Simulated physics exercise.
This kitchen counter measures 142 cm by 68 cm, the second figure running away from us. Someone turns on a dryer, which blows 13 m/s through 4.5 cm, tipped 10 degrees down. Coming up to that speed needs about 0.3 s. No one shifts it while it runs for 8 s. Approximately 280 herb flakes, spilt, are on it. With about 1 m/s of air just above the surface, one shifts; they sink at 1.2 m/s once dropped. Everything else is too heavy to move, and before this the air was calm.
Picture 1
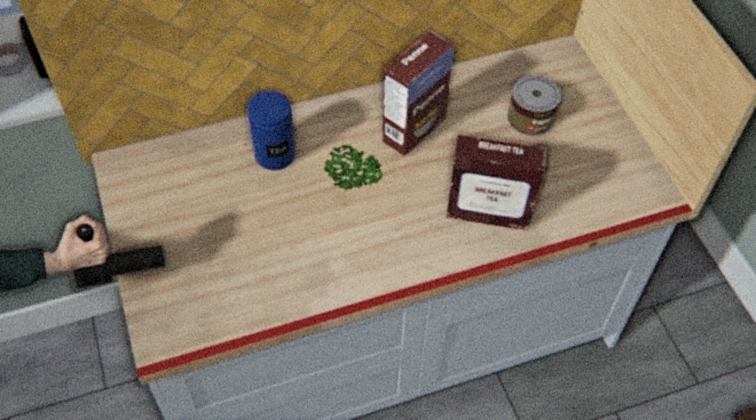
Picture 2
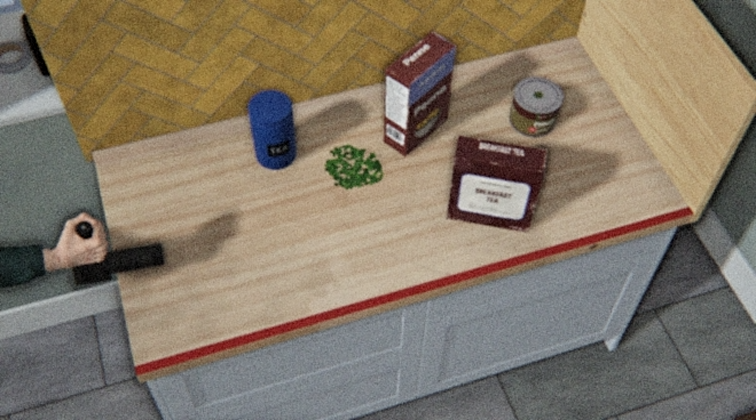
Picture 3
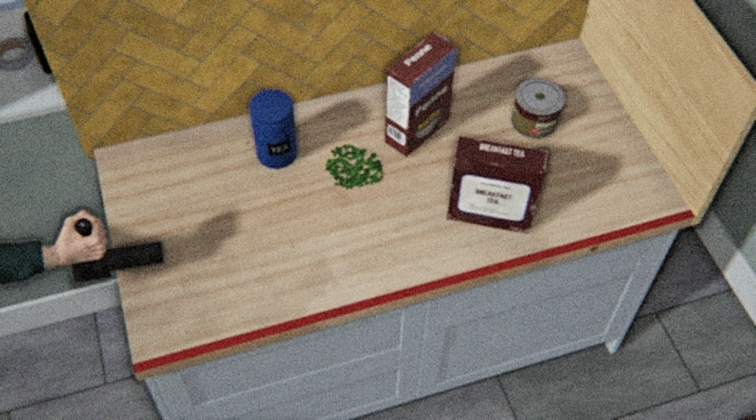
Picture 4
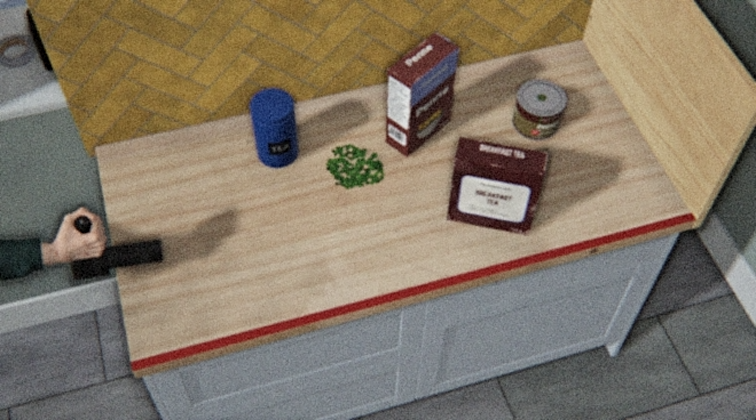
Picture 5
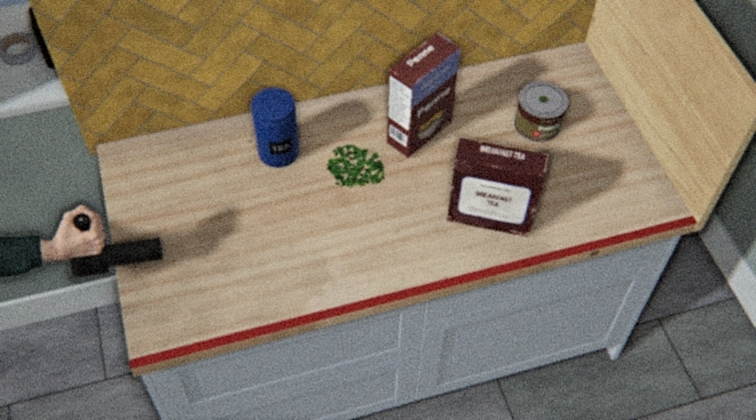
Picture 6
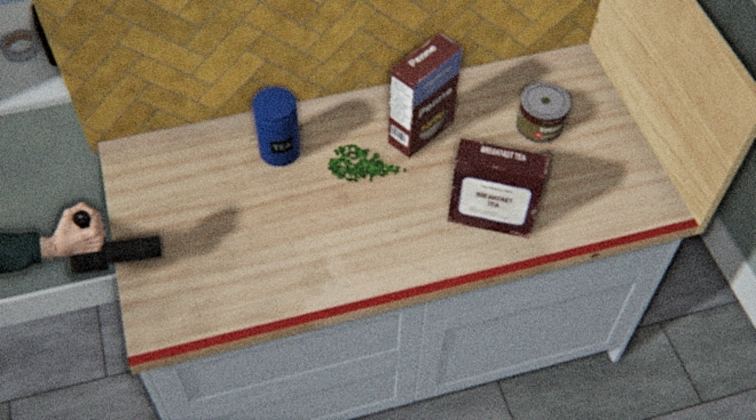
Green herb flakes lying still on a wooden counter, then some scattering rightward as a hand holds a black dryer at left.
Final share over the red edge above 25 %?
The quarter limit holds.
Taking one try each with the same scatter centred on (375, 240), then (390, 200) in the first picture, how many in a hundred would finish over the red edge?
In turn: 90 per cent, 20 per cent.
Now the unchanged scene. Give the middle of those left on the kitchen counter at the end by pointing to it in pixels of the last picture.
Near (477, 72).
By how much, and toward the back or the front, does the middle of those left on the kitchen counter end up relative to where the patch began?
Shift: Towards the far edge, some 25 cm.
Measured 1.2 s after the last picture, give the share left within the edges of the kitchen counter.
Roughly 100 %.
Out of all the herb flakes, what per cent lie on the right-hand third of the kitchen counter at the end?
Some 60 per cent.
Then, 1.2 s after the last picture, 0 % are over the red edge; the middle of those still in play is near (413, 86); 17 % have settled or left.
Then, 2.2 s after the last picture, 0 % are over the red edge; the middle of those still in play is near (427, 85); 27 % have settled or left.
Then, 4.1 s after the last picture, 0 % are over the red edge; the middle of those still in play is near (474, 73); 39 % have settled or left.
Then, 7.7 s after the last picture, at the end, 0 % are over the red edge; the middle of those still in play is near (477, 72).
